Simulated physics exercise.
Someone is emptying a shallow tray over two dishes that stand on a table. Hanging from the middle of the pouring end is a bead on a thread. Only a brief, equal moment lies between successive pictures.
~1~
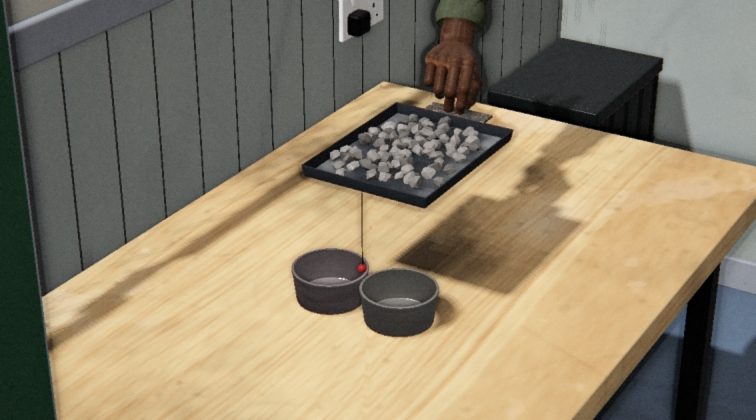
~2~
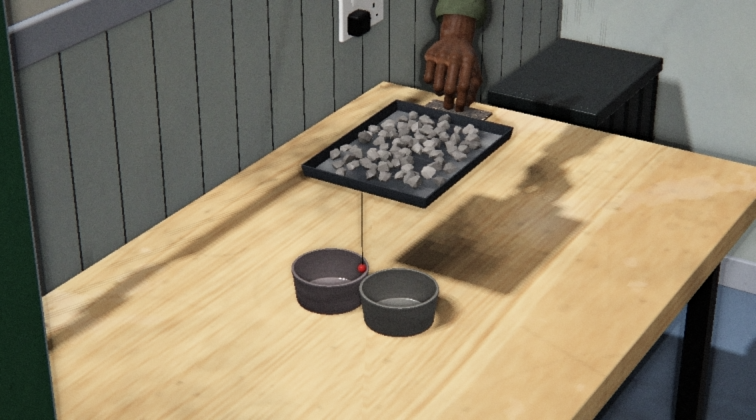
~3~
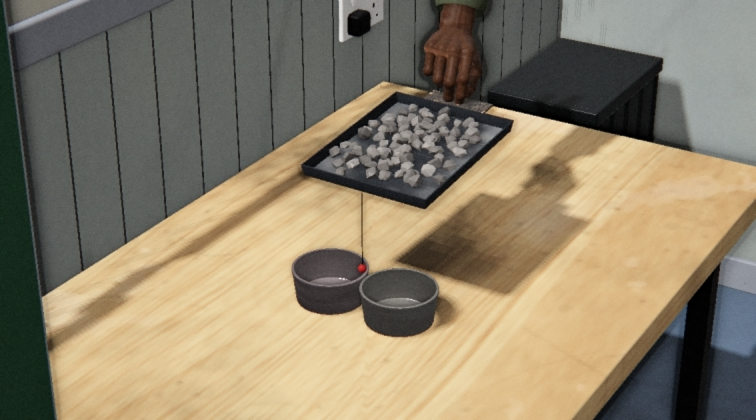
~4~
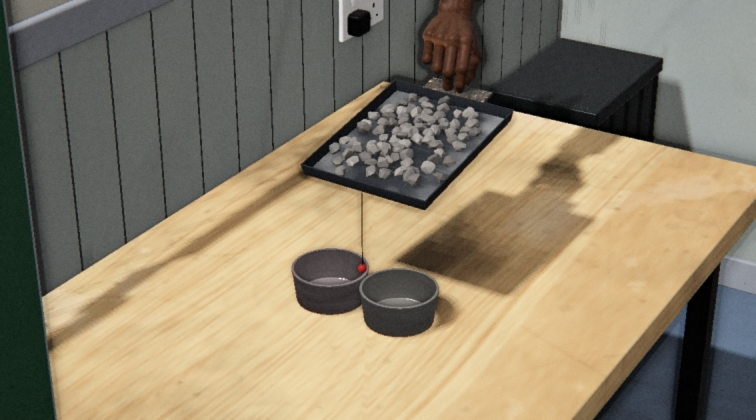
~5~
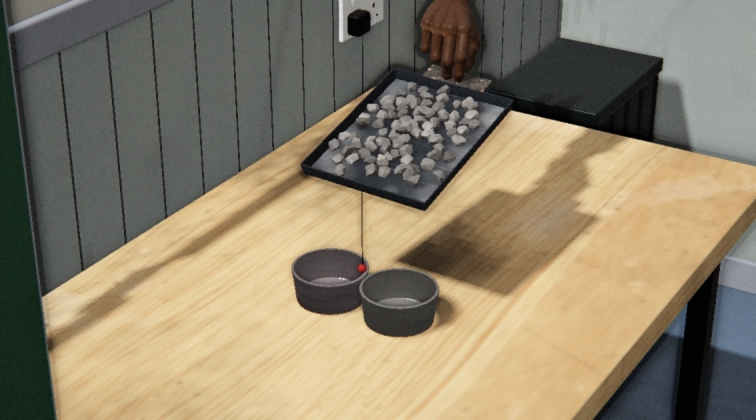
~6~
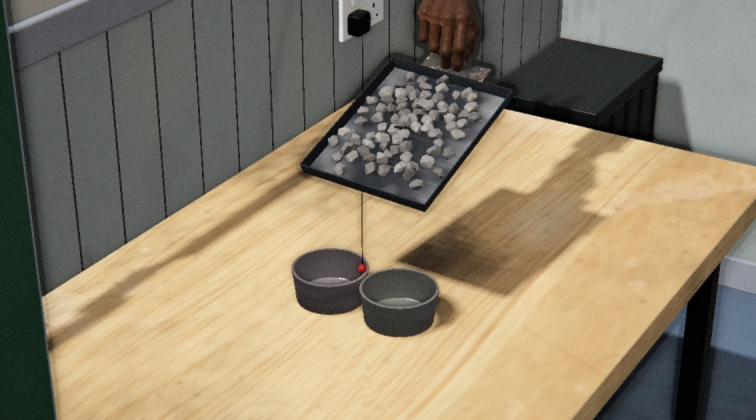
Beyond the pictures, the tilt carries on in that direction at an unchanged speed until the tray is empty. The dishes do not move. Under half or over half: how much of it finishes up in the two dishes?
Under half.
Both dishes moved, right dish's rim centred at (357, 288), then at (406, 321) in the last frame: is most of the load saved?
Well, not up to half at the first spot and in excess of half at the second.
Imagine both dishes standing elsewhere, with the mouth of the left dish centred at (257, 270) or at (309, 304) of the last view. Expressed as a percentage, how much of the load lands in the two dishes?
About 40% on the first try and 50% on the second.
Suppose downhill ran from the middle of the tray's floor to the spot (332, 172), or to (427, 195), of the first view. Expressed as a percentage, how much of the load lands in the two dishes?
I'd say some 70 in a hundred at first, then 60 in a hundred.
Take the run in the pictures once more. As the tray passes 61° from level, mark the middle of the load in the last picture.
I'd put the middle close to (382, 172).
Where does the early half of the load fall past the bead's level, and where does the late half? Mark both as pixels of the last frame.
I'd say close to (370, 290) at first and close to (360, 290) later on.
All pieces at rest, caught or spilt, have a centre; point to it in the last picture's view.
Resting centre, last picture - approx. (361, 345).
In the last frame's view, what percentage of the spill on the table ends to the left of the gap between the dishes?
That would be roughly 50 per cent.
Shortly afterwards, tray tipped steeply; all but a few on the tray; only a few outside both; only a few in the air.
Next, tray tipped right over; near a quarter on the tray; a little in the right dish; near half outside both; near a quarter in the air.
Some moments later, tray tipped past a quarter turn; near a quarter in the right dish; the bulk outside both.
In the end, tray tipped past a quarter turn; near a quarter in the right dish; none at all in the left dish; the bulk outside both.
